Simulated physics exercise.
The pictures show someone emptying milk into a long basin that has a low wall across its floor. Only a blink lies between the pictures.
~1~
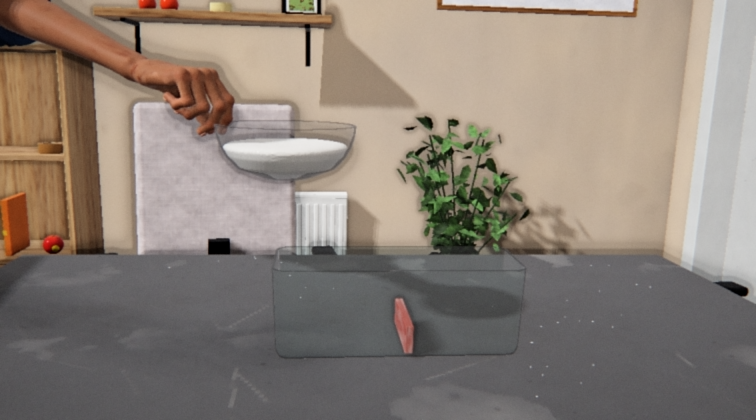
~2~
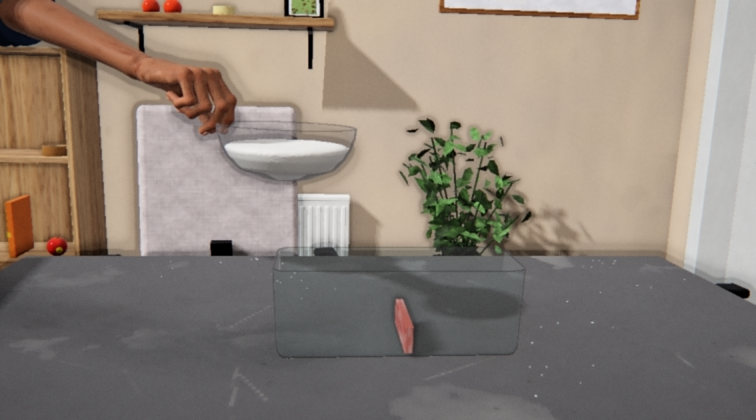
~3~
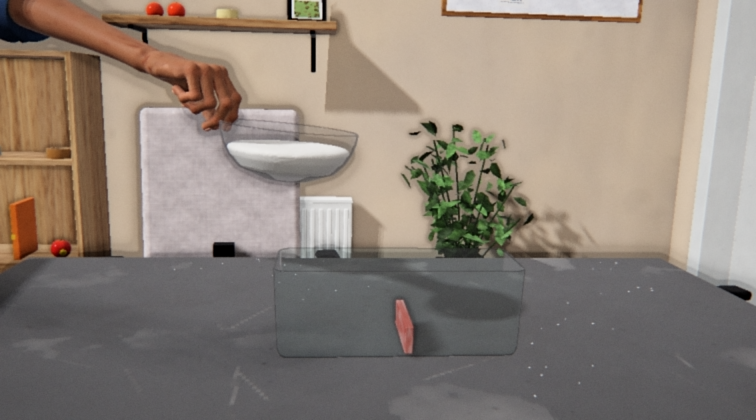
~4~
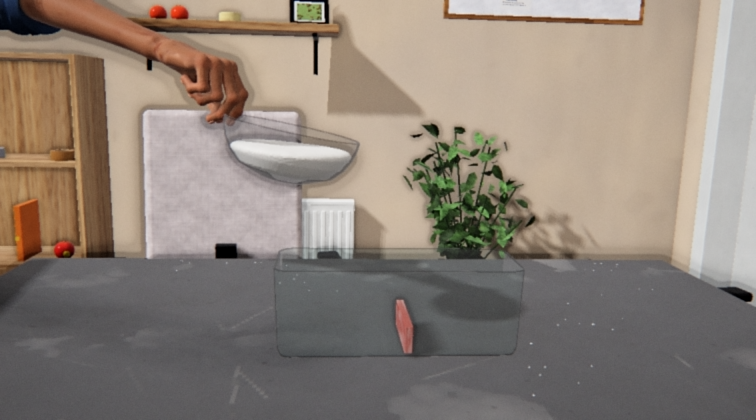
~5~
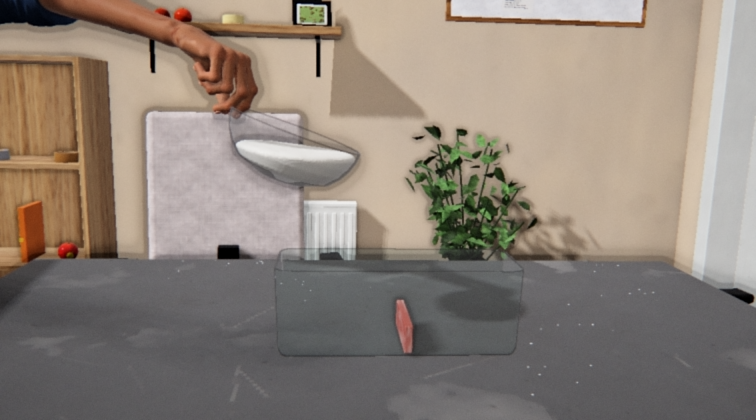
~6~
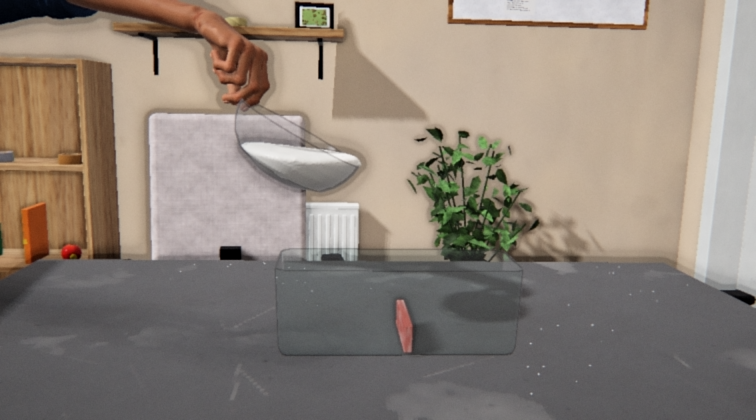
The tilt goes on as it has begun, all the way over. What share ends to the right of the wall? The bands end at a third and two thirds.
It comes to under a third.
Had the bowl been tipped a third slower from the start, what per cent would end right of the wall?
Close to 25 per cent.
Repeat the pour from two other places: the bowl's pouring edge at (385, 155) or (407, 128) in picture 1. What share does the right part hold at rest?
Near 50 % and 70 %.
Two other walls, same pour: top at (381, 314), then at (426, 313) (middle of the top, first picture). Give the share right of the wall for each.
First some 55, then 15 per cent.
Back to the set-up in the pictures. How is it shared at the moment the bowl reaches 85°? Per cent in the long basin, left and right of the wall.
Near 30 on the left, 15 on the right.
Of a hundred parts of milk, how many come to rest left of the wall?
Near 70 %.
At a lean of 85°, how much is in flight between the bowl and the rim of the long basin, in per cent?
It comes to 40 per cent or so.
A moment on, the bowl is tipped on its side and 14 per cent is still to pour, 32 is left of the wall and 14 right of it.
Next, the bowl is tipped right over and 0 per cent is still to pour, 69 is left of the wall and 21 right of it.
Then the bowl is tipped right over and 0 per cent is still to pour, 70 is left of the wall and 24 right of it.
Later the bowl is tipped right over and 0 per cent is still to pour, 70 is left of the wall and 24 right of it.
Finally, 69 per cent lies left of the wall, 24 right of it and 6 outside.
